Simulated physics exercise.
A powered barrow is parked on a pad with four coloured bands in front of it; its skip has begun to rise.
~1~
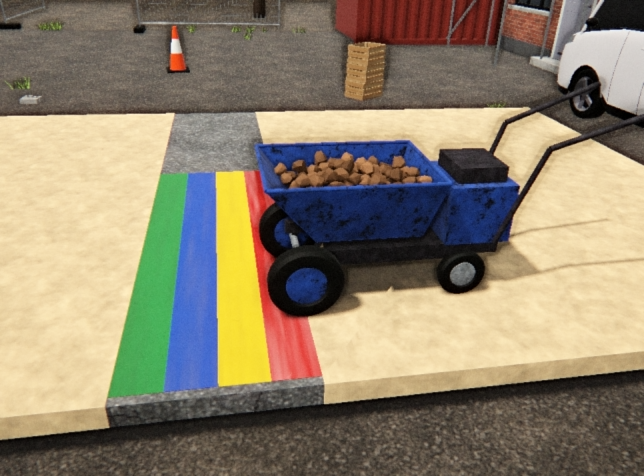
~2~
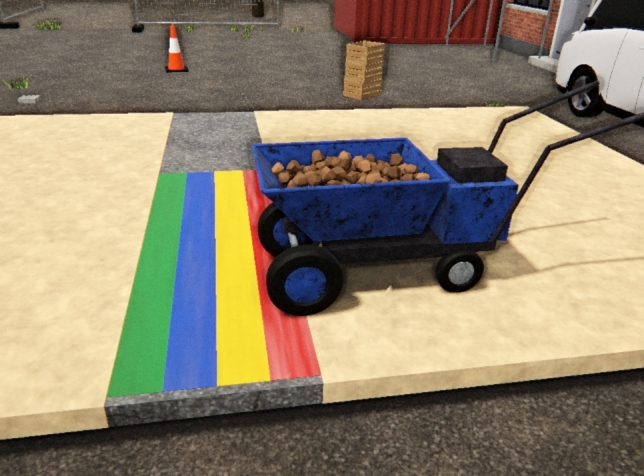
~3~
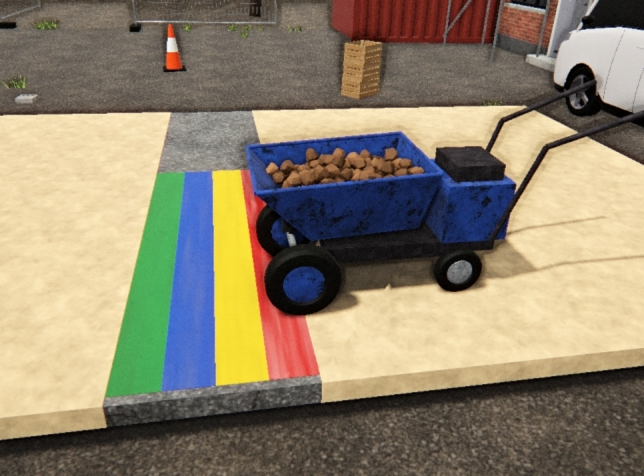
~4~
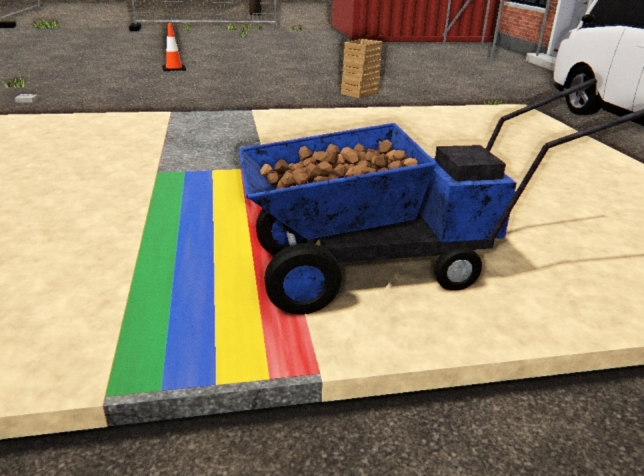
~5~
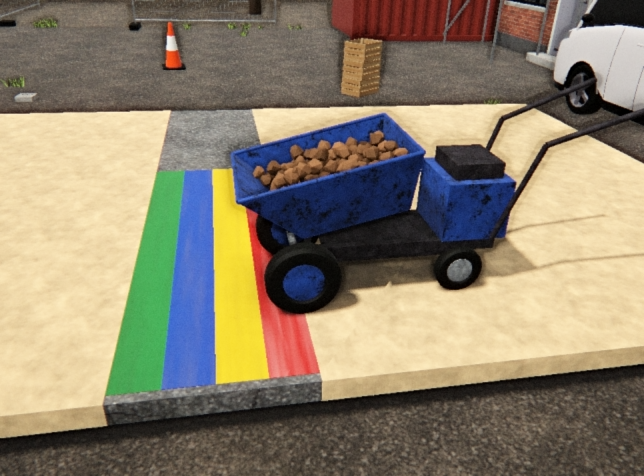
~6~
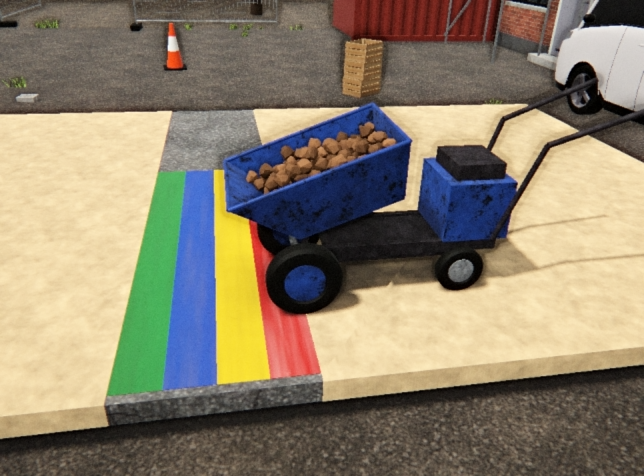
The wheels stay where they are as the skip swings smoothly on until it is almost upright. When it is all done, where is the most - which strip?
On the green strip.
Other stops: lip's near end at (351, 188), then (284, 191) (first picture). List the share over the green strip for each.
You'd see around 10 per cent the first time and around 30 per cent the second.
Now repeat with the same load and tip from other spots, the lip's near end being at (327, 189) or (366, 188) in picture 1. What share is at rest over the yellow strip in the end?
Around 20 and 30 per cent respectively.
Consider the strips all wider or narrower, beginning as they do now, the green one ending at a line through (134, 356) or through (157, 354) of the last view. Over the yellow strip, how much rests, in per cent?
0 and 0 percent, roughly.
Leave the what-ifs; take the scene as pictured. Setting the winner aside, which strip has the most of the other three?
The blue one comes second.
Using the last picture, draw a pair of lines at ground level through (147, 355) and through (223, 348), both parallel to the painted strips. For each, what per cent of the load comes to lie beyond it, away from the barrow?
First 50 in a hundred, second 80 in a hundred.
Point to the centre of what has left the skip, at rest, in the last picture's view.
(140, 288).
Soon, skip tipped steeply; all in the skip.
A while on, skip tipped right over; about two thirds in the skip; a small part over the blue strip; about a quarter over the green strip; a stray few falling; a stray few off the paint.
Towards the end, skip tipped right over; about a quarter in the skip; a small part over the blue strip; about a third over the green strip; about a third off the paint.
Finally, skip tipped right over; about a quarter in the skip; none over the red strip; none over the yellow strip; a small part over the blue strip; about a third over the green strip; about a third off the paint.
